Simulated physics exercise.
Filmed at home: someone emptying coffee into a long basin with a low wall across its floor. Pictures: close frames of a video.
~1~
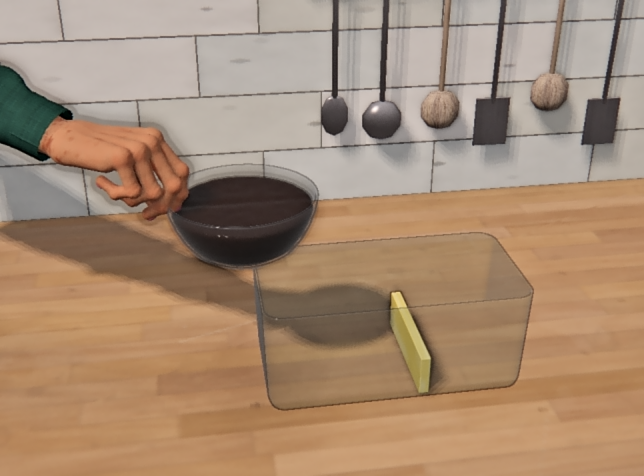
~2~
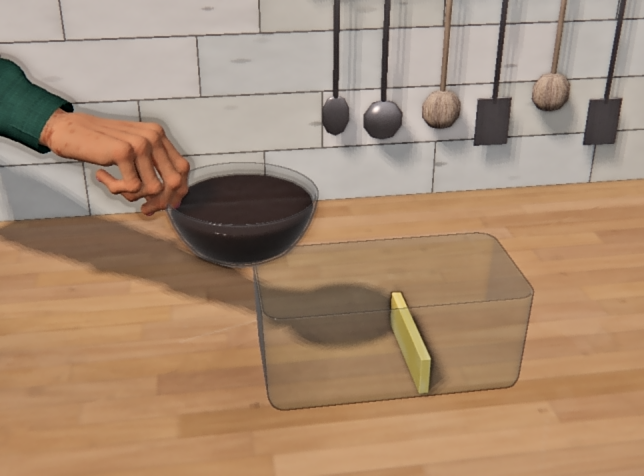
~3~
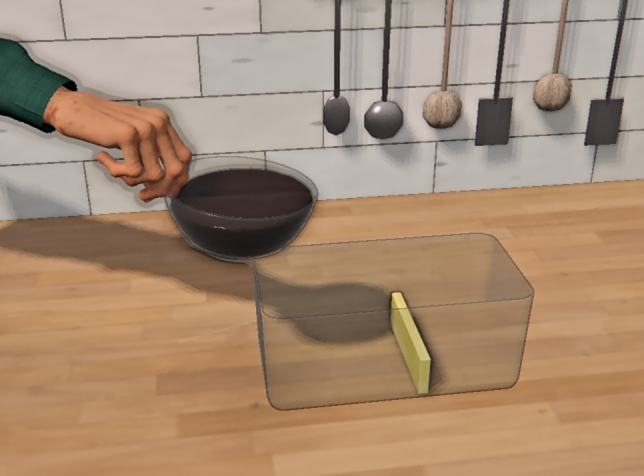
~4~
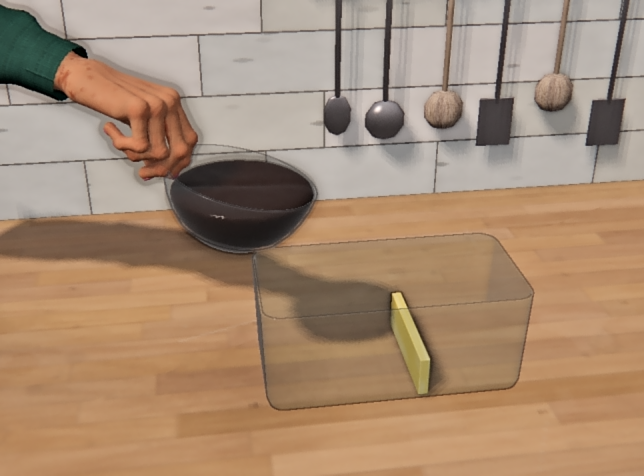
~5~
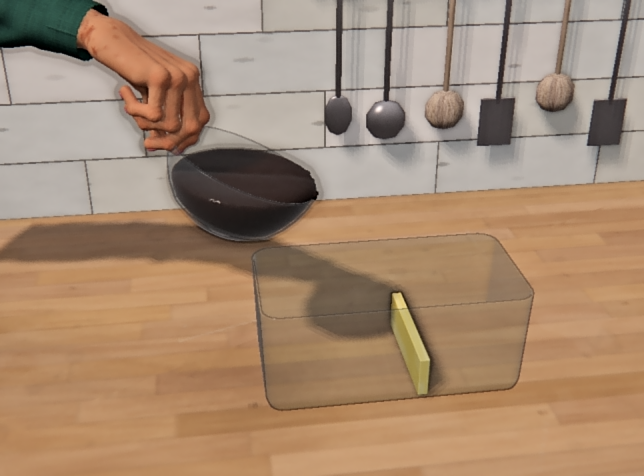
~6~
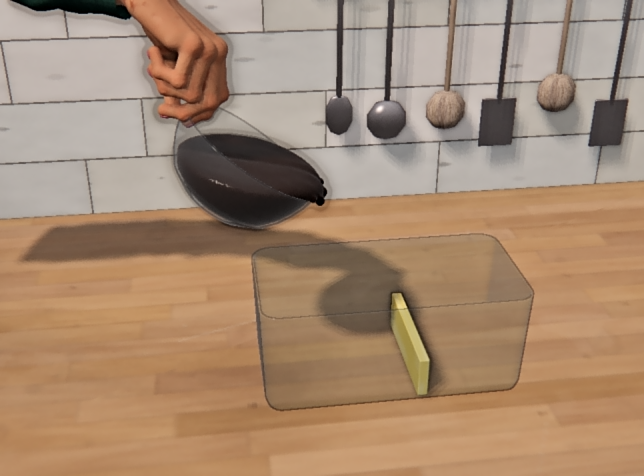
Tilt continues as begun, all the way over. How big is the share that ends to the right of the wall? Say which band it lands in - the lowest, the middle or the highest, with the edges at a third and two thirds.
My call is that the right side sits mid-range, from a third up to two thirds.
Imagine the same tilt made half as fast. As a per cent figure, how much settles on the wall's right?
Somewhere near 55 percent.
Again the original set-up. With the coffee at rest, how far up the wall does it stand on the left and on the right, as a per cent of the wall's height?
Once it settles, the left reaches around 20 and the right around 50.
A moment on, the bowl is tipped right over and 20 per cent is still to pour, 14 is left of the wall and 0 right of it.
Next, the bowl is tipped right over and 0 per cent is still to pour, 20 is left of the wall and 76 right of it.
Then the bowl is tipped right over and 0 per cent is still to pour, 22 is left of the wall and 42 right of it.
Later the bowl is tipped right over and 1 per cent is still to pour, 32 is left of the wall and 54 right of it.
Finally, 36 per cent lies left of the wall, 55 right of it and 9 outside.
